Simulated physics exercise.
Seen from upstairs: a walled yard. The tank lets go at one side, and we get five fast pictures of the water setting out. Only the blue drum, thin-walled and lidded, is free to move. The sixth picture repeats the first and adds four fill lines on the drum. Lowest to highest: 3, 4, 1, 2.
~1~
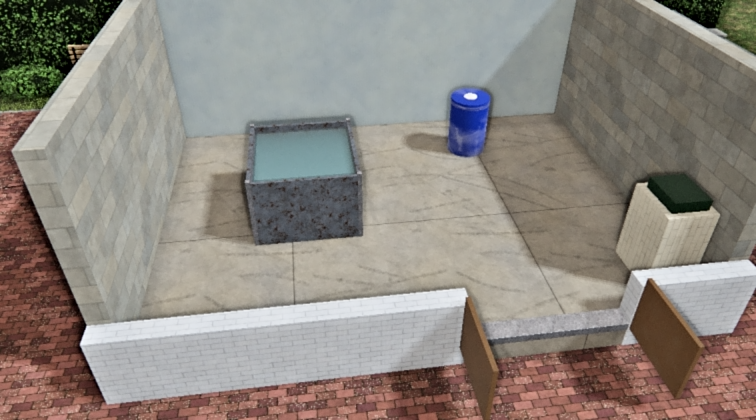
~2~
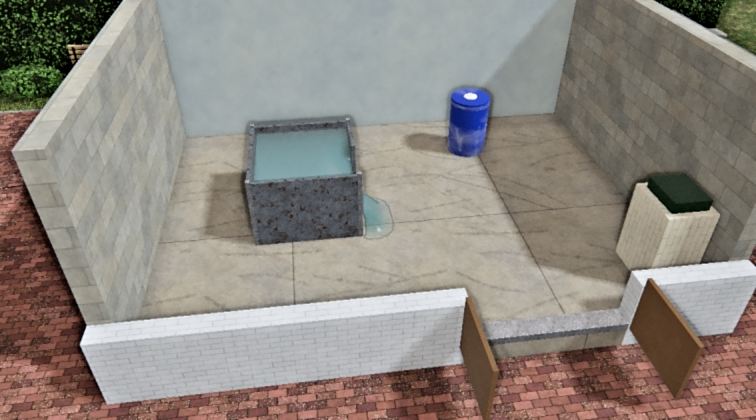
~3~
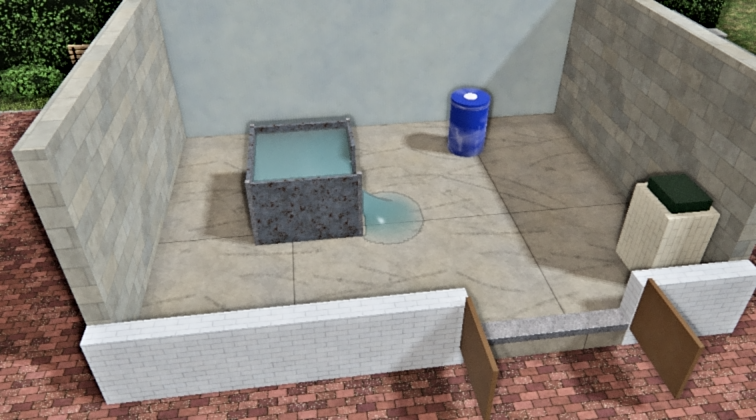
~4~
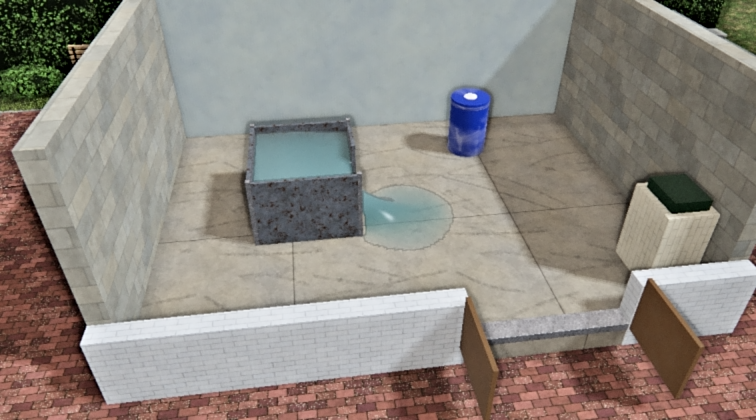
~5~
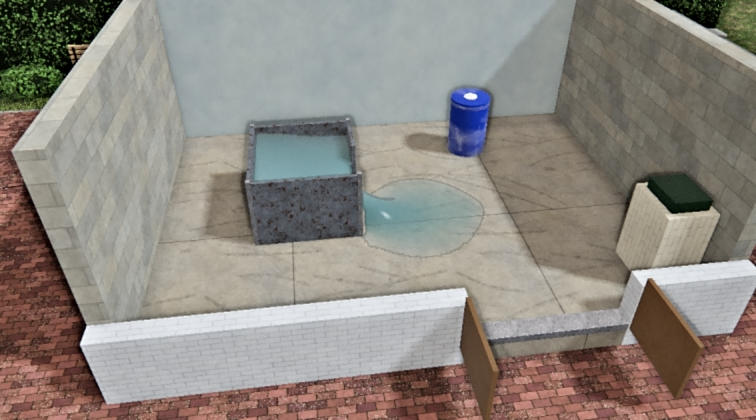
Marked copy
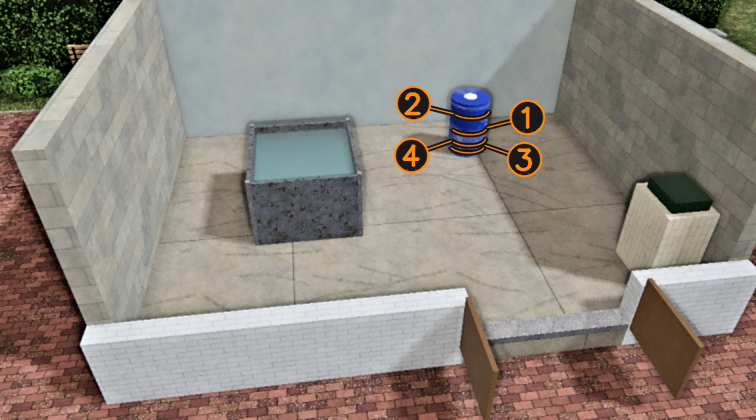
A stone tank leaks water from its right side, and a puddle spreads across the yard.
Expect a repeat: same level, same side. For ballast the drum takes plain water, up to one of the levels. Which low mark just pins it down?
3 will do.
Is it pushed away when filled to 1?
No.
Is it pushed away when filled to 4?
No, not at all.
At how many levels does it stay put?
All of them.
In orange, 1 at (473, 134); 2 at (474, 118); 3 at (471, 152); 4 at (472, 145); from the bottom up 3, 4, 1, 2.
With 1, it does not move.
With 2, it does not move.
With 3, it does not move.
With 4, it does not move.
